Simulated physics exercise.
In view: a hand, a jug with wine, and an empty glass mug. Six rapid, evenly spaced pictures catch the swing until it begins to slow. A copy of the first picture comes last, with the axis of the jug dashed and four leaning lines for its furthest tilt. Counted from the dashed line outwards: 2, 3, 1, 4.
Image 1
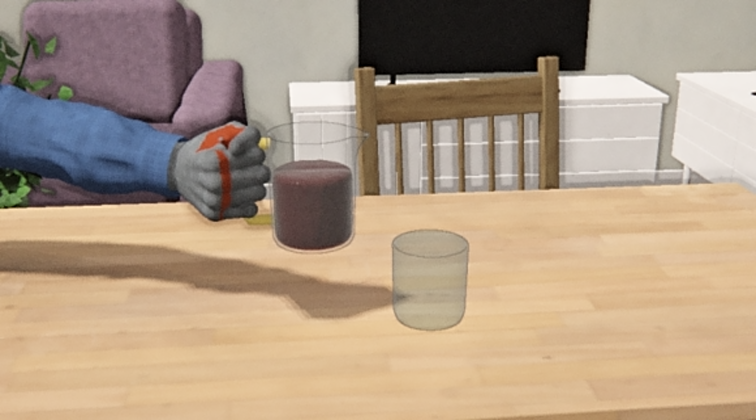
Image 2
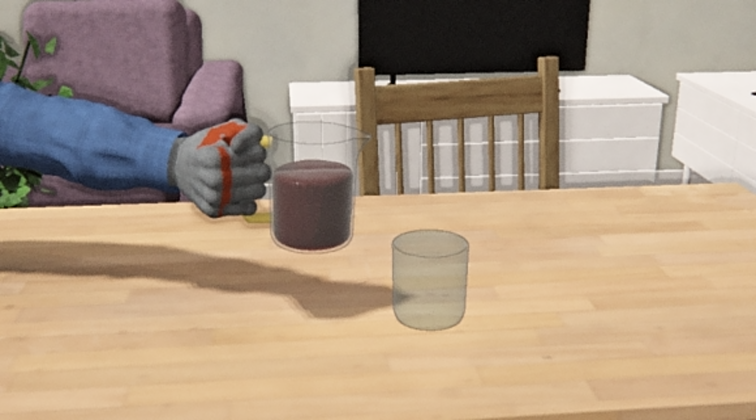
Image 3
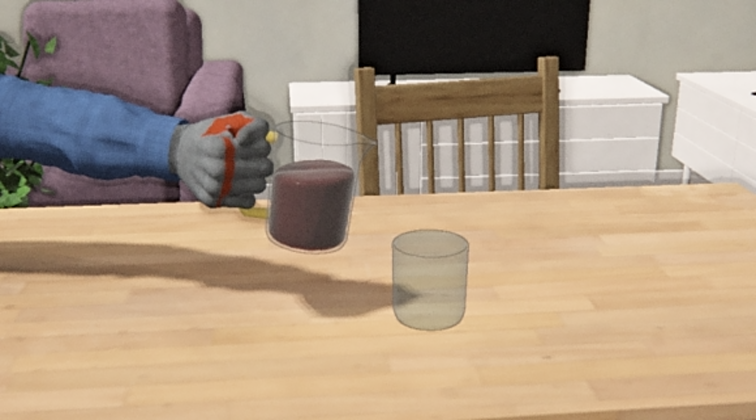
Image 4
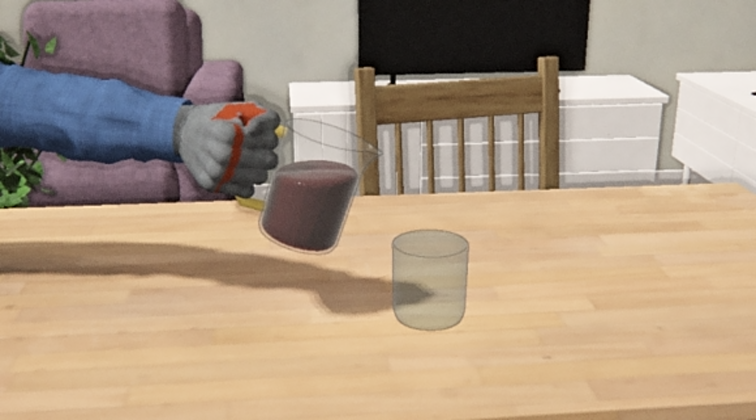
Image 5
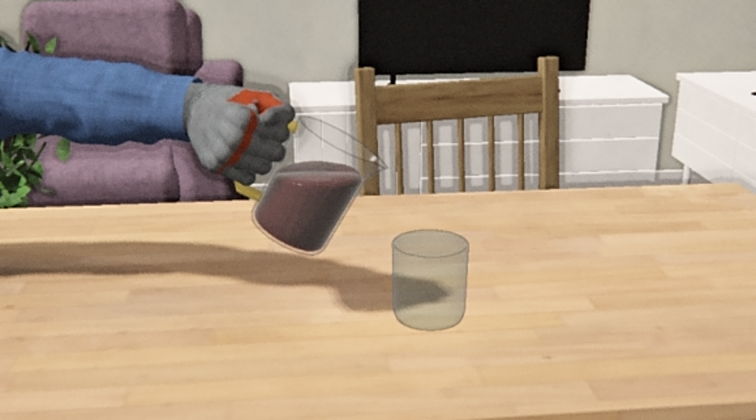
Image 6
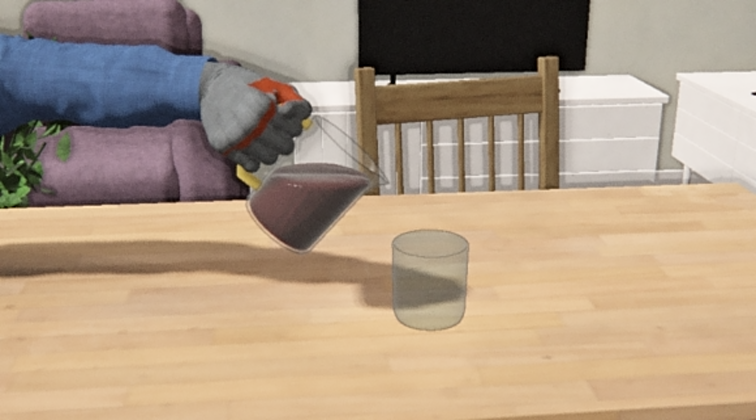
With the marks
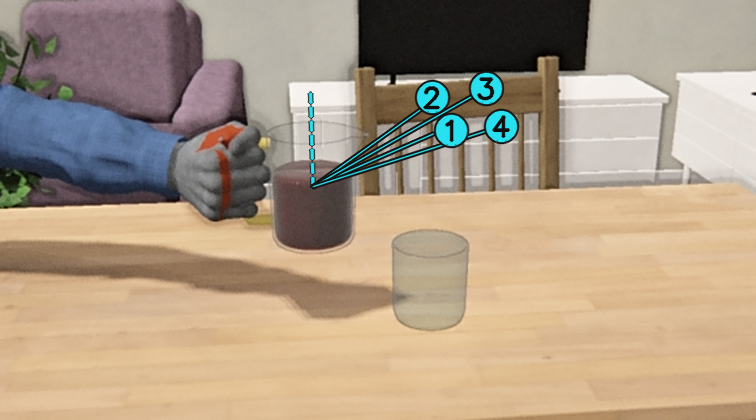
The clip opens on a gloved hand holding a clear jug of dark red wine upright, left of an empty glass on a wooden table. The jug barely leans at first, then the hand rotates it steadily rightward into a steep tilt, the wine shifting toward its lip.
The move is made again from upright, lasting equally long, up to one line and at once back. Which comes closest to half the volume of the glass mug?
4 beats the others.
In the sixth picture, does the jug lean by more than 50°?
No.
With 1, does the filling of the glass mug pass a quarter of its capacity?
Yes, clearly.
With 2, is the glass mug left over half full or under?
Under half.
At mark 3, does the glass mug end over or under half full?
Under.
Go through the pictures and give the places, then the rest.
Upright, lip at (368, 134); rim of the glass mug round (430, 243); nothing has left yet.
Tipped about 2°, lip at (370, 136); nothing has left yet.
Tipped about 8°, lip at (375, 142); nothing has left yet.
Tipped about 18°, lip at (381, 152); nothing has left yet.
Tipped about 29°, lip at (386, 166); nothing has left yet.
Tipped about 42°, lip at (389, 181); nothing has left yet.
On the marked copy, 1 at (433, 133); 2 at (420, 109); 3 at (472, 96); 4 at (485, 131).
For mark 1, the glass mug ends with about 36 % of what it can hold.
For mark 2, the glass mug ends with about 14 % of what it can hold.
For mark 3, the glass mug ends with about 24 % of what it can hold.
For mark 4, the glass mug ends with about 49 % of what it can hold.
